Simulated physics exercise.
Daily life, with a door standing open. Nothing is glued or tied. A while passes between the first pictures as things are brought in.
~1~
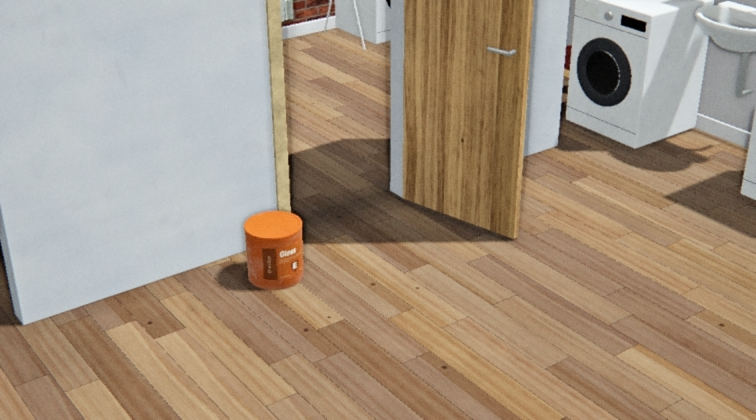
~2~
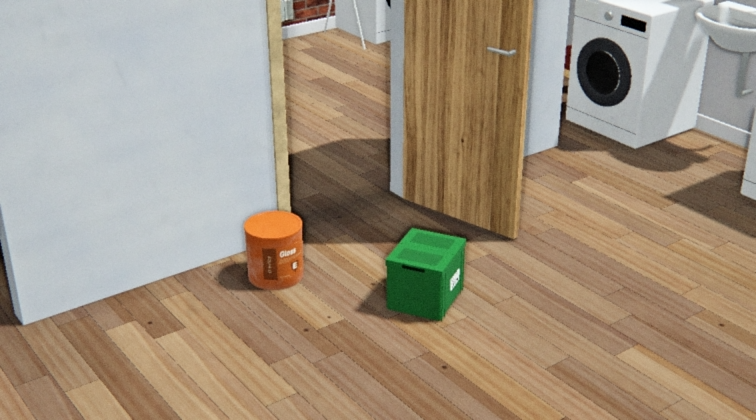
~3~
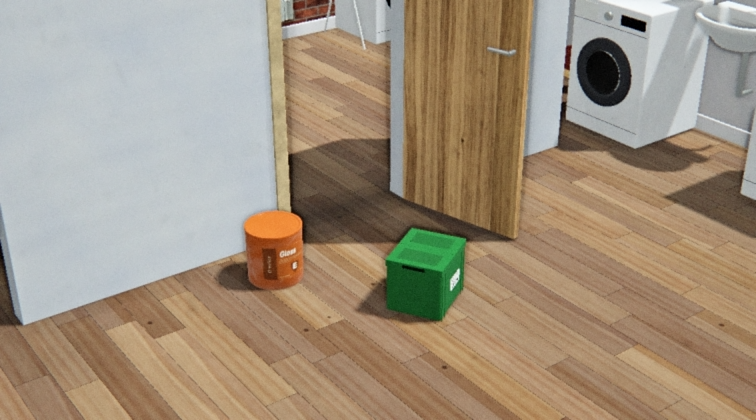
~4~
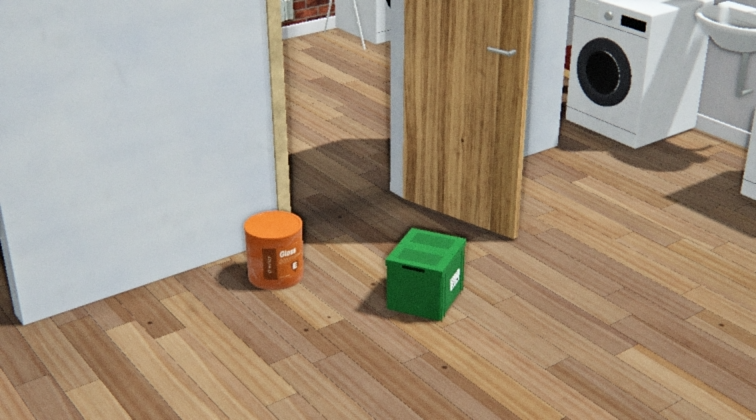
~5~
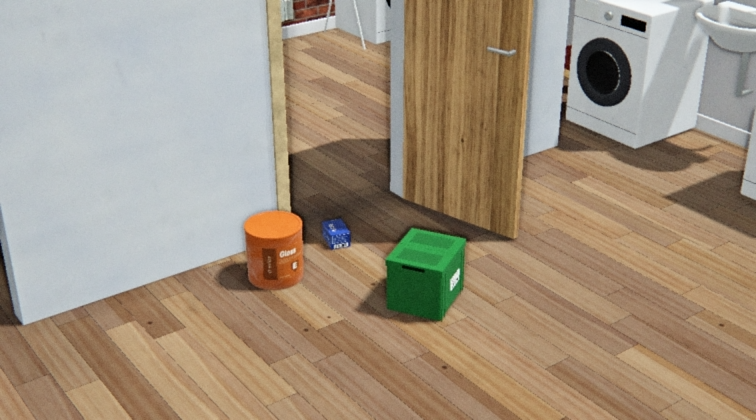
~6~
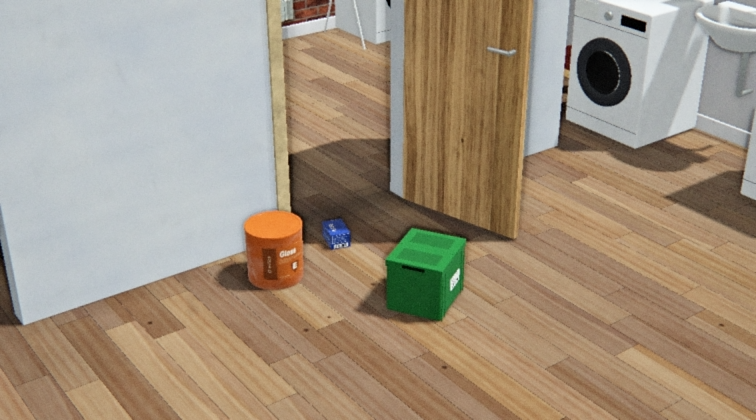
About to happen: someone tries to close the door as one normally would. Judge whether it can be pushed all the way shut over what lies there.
It can be pushed shut.
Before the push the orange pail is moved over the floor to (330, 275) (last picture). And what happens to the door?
The door swings all the way.
Then, 1.30 s later than the last frame, open by 72°.
Then, 2.50 s later than the last frame, open by 26°.
Then, 3.00 s later than the last frame, open by 7°; blue box moved about its own width near (307, 222).
When it is over, open by 0°; moved from the start, blue box; the other 2 as before. End places, in pixels of the last picture, blue box near (295, 215).
